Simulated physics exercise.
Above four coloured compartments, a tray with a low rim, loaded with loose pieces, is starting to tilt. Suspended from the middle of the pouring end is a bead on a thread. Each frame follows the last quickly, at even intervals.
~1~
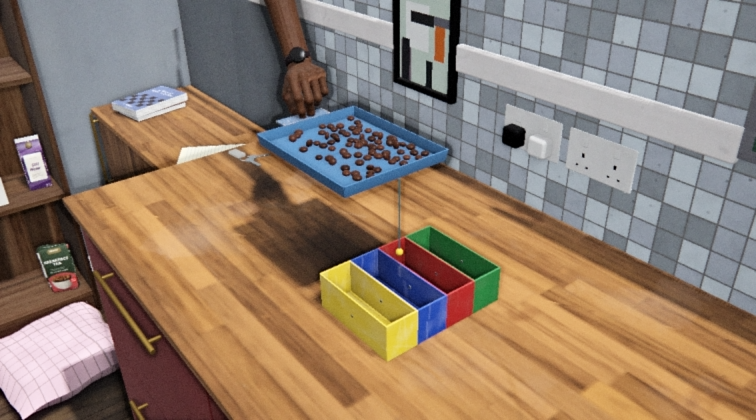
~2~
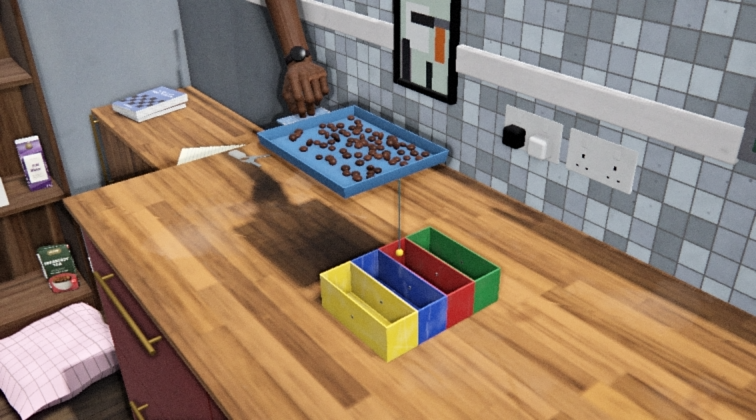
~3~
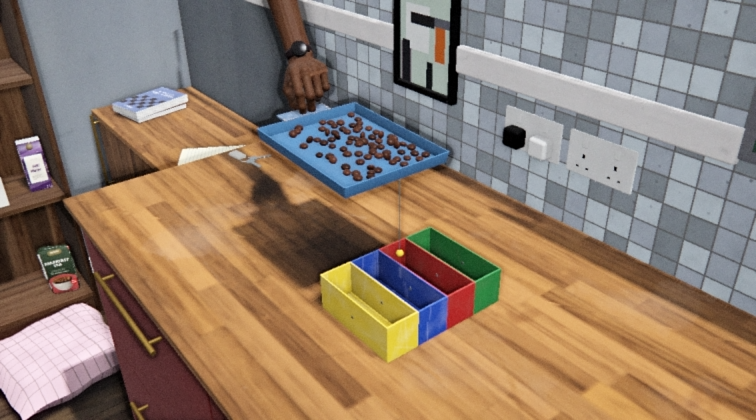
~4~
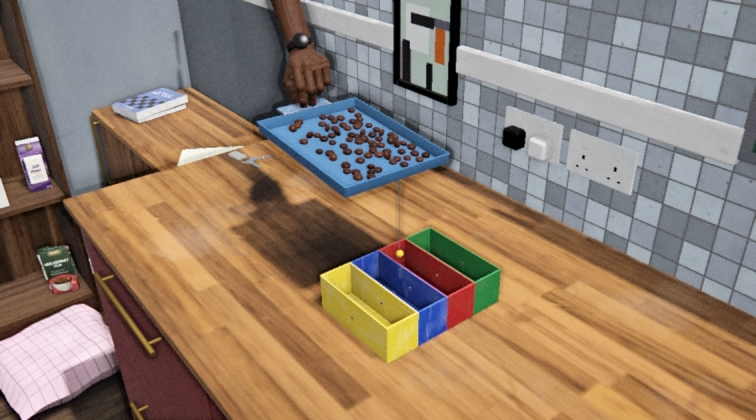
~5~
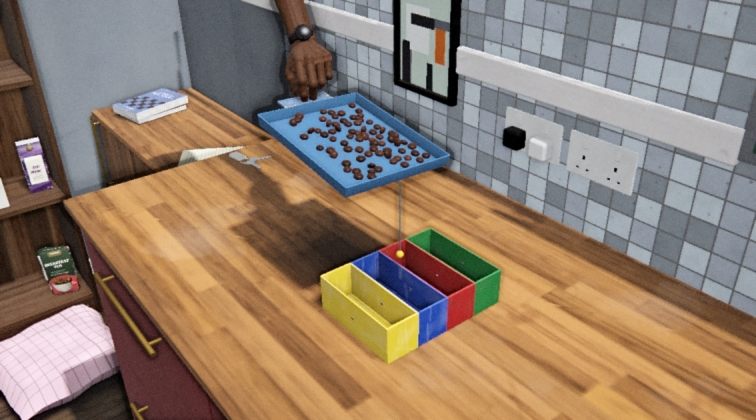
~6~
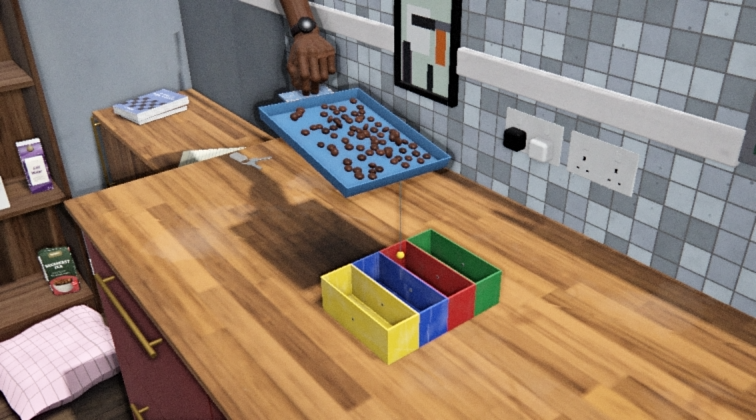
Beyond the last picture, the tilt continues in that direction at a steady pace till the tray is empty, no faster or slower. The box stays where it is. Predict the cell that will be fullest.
I would say the green cell.
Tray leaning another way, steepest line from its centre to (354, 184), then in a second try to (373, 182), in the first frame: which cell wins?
Try 1 - the cell in yellow; try 2 - the cell in yellow.
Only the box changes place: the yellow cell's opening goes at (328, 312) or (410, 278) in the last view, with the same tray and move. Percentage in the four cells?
Near 30 % and 100 %.
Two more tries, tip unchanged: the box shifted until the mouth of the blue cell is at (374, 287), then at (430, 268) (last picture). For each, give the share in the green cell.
It would be roughly 50 per cent, followed by roughly 0 per cent.
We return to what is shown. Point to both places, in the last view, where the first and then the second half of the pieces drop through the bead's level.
About (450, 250), and after that about (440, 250).
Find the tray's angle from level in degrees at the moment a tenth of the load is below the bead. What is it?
Around 105° at that moment.
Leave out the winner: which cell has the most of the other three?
The red one.
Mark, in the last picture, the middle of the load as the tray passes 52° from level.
Look about (411, 146) in the last picture.
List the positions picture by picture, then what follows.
Corners of the pouring end (344, 186) and (445, 149), level; middle of the load (364, 143), flat chocolate drops; bead on its thread (399, 252); yellow cell (402, 333); blue cell (432, 317); red cell (460, 301); green cell (486, 287), in the first frame.
Corners of the pouring end (345, 187) and (446, 150), level; middle of the load (364, 143), in the second frame.
Corners of the pouring end (345, 187) and (446, 151), tipped barely, lowest at the right corner; middle of the load (365, 141), in the third frame.
Corners of the pouring end (346, 186) and (447, 153), tipped a little, lowest at the right corner; middle of the load (365, 139), in the fourth frame.
Corners of the pouring end (347, 186) and (447, 155), tipped a little, lowest at the right corner; middle of the load (365, 136), in the fifth frame.
Corners of the pouring end (348, 187) and (448, 157), tipped a little, lowest at the right corner; middle of the load (367, 134); yellow cell (403, 336); blue cell (433, 320); red cell (461, 305); green cell (488, 290), in the sixth frame.
Just after the last frame, tray tipped steeply; every one on the tray.
A moment on, tray tipped right over; every one on the tray.
Further on, tray tipped past a quarter turn; roughly half in the green cell; roughly a third in the red cell; about a tenth in the blue cell; about a tenth falling or outside the box.
When it is over, tray tipped past a quarter turn; roughly half in the green cell; roughly a third in the red cell; about a tenth in the blue cell; not one in the yellow cell; about a tenth outside the box.
